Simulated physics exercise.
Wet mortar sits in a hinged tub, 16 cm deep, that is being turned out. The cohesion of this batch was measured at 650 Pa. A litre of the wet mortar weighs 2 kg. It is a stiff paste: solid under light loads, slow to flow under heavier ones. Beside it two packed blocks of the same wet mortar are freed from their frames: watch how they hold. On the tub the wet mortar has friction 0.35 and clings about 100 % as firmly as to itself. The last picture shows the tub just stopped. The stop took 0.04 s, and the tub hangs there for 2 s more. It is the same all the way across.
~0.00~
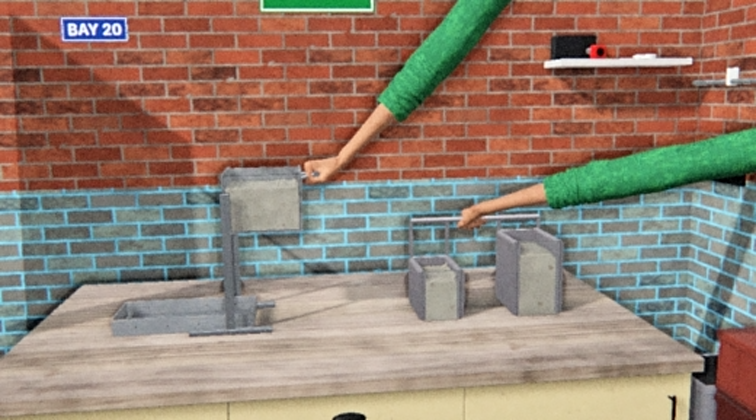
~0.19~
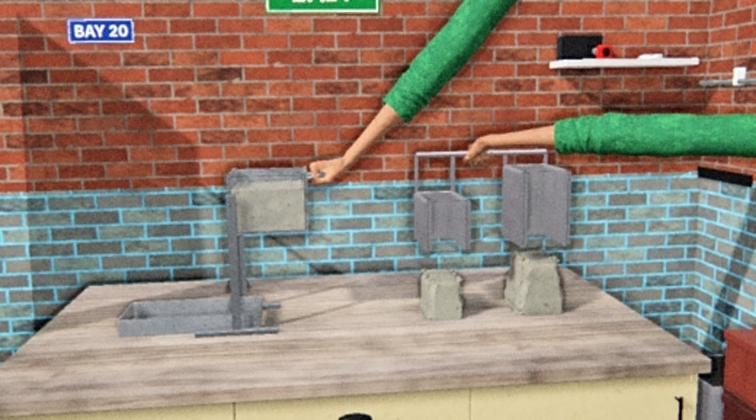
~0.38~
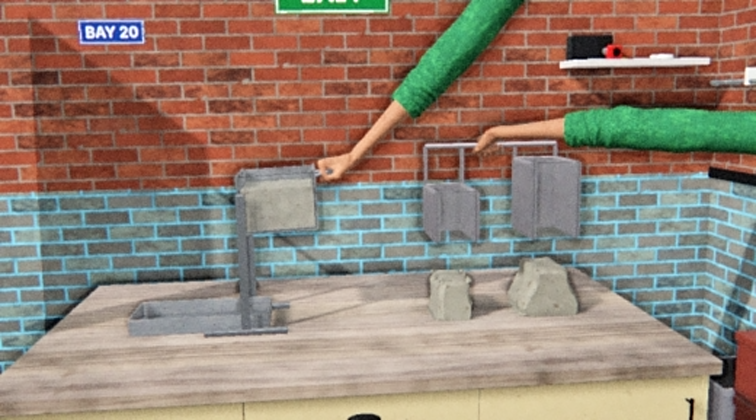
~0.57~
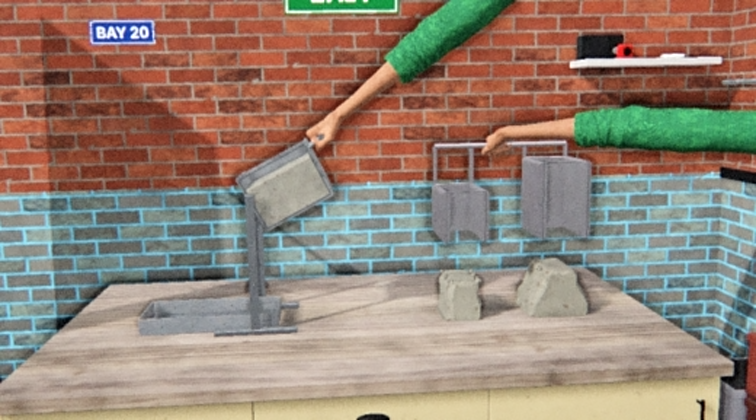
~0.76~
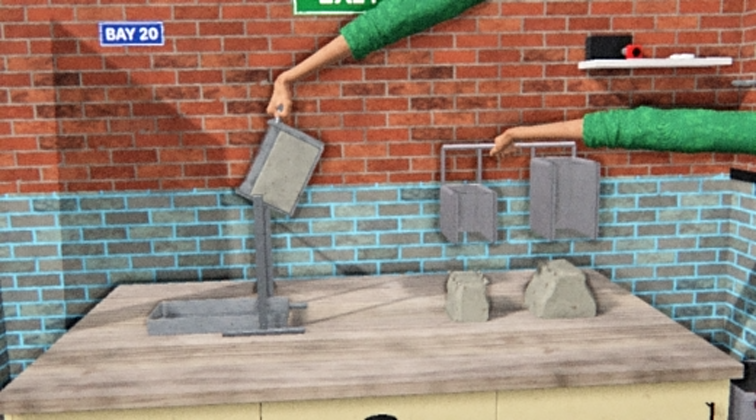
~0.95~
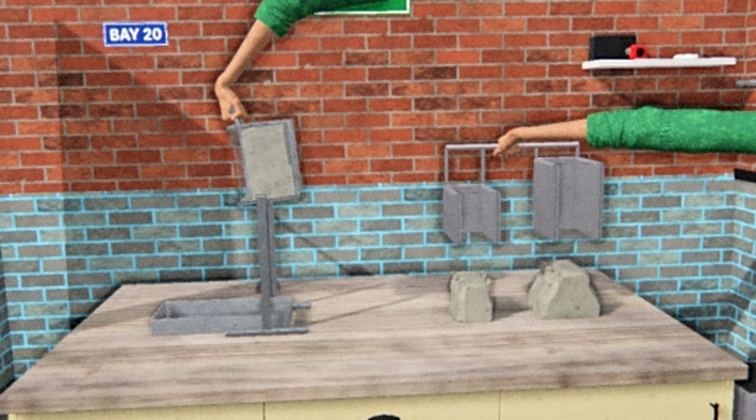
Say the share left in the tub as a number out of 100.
The share left in the tub is near 42 %.
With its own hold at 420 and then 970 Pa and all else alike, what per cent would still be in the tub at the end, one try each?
In turn about 40 %, 45 %.
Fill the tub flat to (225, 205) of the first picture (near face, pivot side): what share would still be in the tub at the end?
In that case some 60 per cent.
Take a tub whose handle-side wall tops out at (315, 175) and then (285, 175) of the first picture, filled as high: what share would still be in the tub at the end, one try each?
In turn about 35 %, 45 %.
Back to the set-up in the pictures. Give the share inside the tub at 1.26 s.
Near 55 %.
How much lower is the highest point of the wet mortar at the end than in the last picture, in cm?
About 12 cm.
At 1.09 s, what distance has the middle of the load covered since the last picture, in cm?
About 4 cm.
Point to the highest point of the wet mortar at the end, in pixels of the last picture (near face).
Around (273, 169).
After 1.09 s, the tub is at 95 degrees and holds 96 %.
After 1.26 s, the tub is at 95 degrees and holds 53 %.
After 1.43 s, the tub is at 95 degrees and holds 42 %.
After 1.60 s, the tub is at 95 degrees and holds 42 %.
After 2.95 s, at the end, the tub is at 95 degrees and holds 42 %.
